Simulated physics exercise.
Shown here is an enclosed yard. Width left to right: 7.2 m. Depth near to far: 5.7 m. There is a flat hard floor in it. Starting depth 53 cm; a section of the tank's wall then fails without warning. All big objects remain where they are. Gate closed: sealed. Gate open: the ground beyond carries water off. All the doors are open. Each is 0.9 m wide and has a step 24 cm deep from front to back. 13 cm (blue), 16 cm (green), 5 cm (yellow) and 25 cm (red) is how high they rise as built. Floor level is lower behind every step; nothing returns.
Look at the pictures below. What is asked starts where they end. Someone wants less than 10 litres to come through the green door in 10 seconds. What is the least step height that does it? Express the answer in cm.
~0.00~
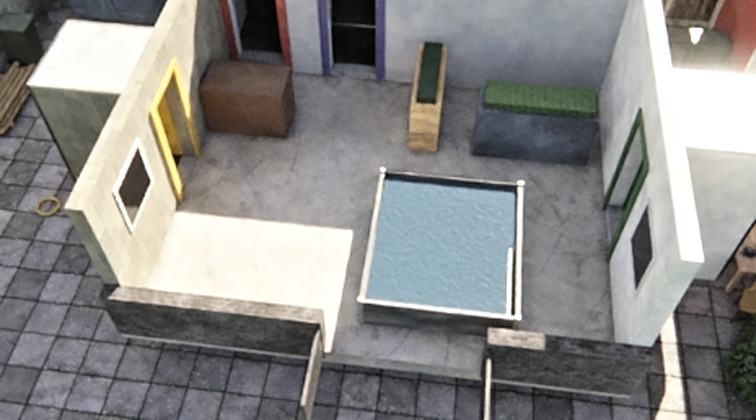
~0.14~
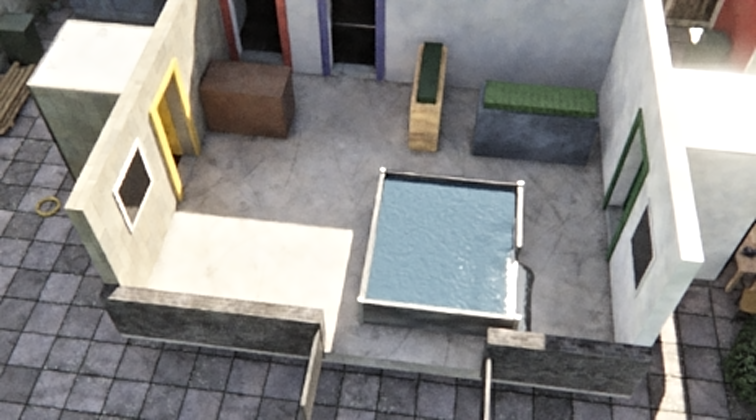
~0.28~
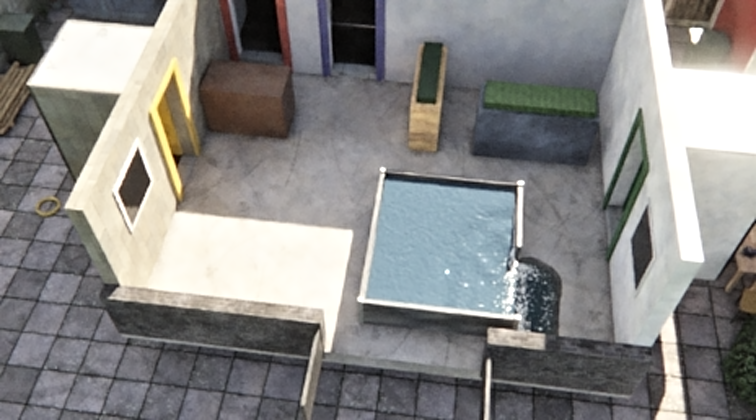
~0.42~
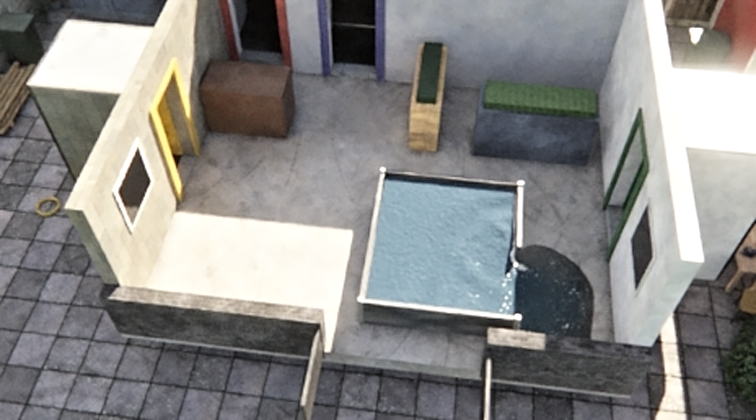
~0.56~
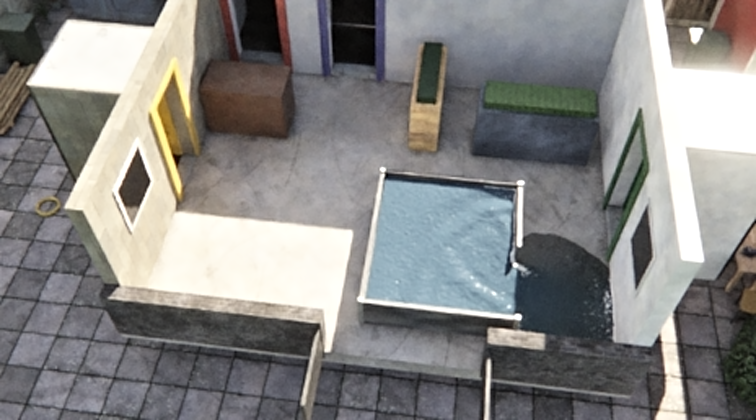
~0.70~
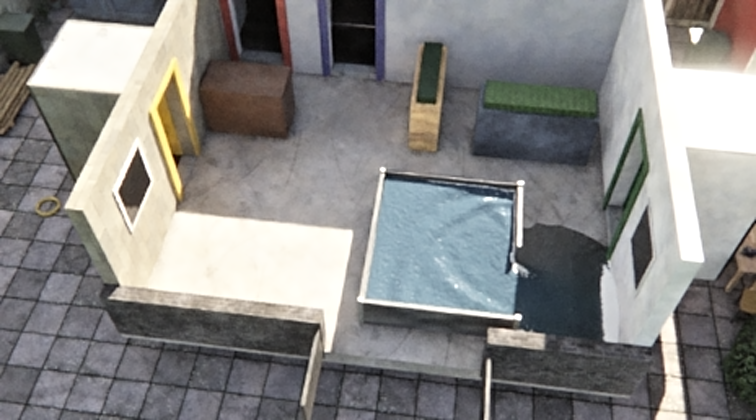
It needs to be around 13 cm high.
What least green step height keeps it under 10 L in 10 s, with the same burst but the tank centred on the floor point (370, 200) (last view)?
In that case about 22 cm.
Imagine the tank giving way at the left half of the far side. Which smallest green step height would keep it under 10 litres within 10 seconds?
About 4.5 cm.
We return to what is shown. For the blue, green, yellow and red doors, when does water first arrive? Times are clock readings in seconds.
Blue = 5.5 s, green = 0.9 s, yellow = 5.5 s, red = 7.5 s.
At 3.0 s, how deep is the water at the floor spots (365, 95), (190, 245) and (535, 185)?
Approx. 0 / 0 / 6 cm.
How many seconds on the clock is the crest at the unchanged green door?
It peaks around 2.8 s.
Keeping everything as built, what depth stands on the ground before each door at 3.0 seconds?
Door by door in centimetres - blue 0, green 16, yellow 0, red 0.
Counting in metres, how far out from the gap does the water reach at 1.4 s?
Distance from gap: Approx. 2.6 m.
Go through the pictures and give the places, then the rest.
The first picture shows still water, 53 cm deep, in the tank at (445, 242); the green door at (623, 193) is dry.
In the second picture, water pours out at (512, 296) and has run 0.2 m, to (527, 294); about 5 cm deep outside, 53 cm at the back.
In the third picture, the front is at (554, 304), 0.7 m from the gap at (512, 297); 0.8 m2 of floor is wet, 53 cm left at the back.
In the fourth picture, the gap is at (512, 297), the front 1.1 m out at (587, 321); the back of the tank holds 53 cm.
In the fifth picture, water pours out at (512, 297) and has run 1.5 m, to a hidden place; about 6 cm deep outside, 53 cm at the back.
In the sixth picture, the front is at (606, 252), 1.6 m from the gap at (512, 296); 3.0 m2 of floor is wet, 53 cm left at the back; the green door at (623, 193), 2.2 m from the gap, is still 0.4 m from the nearest water.
After 1.4 s water covers 10 % of the floor, deepest (49 cm) near (606, 370); 12 cm at the green door, 0 litres in over its 16 cm step.
After 3.0 s water covers 25 % of the floor, deepest (34 cm) near (580, 367); 16 cm at the green door, 0 litres in over its 16 cm step.
After 10.0 s water covers 85 % of the floor, deepest (14 cm) near (589, 103); 9 cm at the green door, 2 litres in over its 16 cm step.
At the green door as built, the water arrived by 0.9 s and peaked near 16 cm at 2.8 s.
Run again over the same 10 s with other heights there, 26 litres in over 11 cm, 4 litres over 15 cm. The limit of 10 litres is kept from about 13 cm up.
